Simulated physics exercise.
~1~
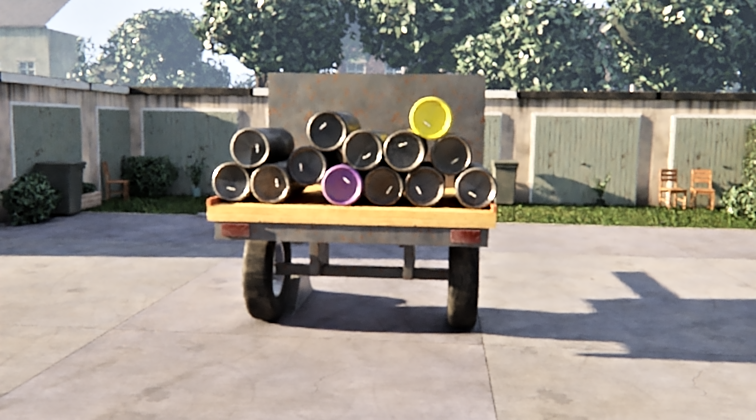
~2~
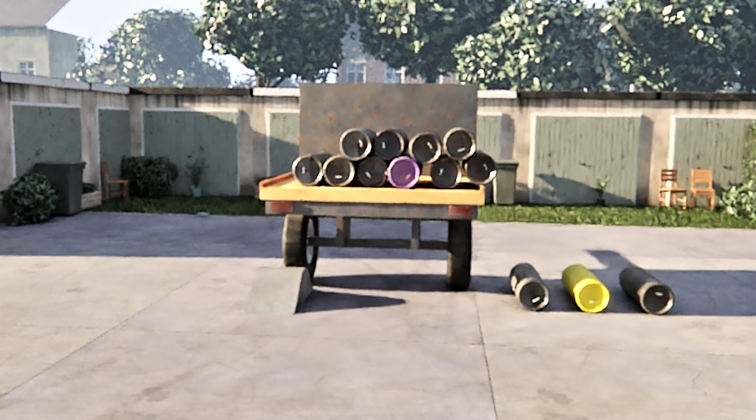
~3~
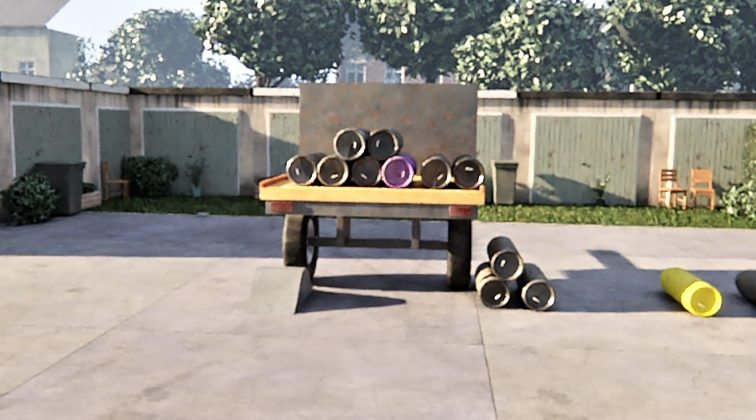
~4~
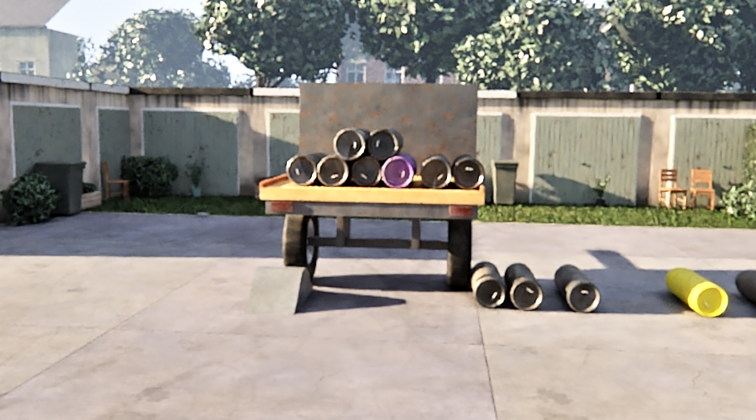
We see a flat trailer stacked with dark cylinders, one yellow and one purple, tilt beside a ramp-like hump as several, including the yellow, drop off the right side and roll away across the paving, while the purple stays on the deck among the remaining ones.
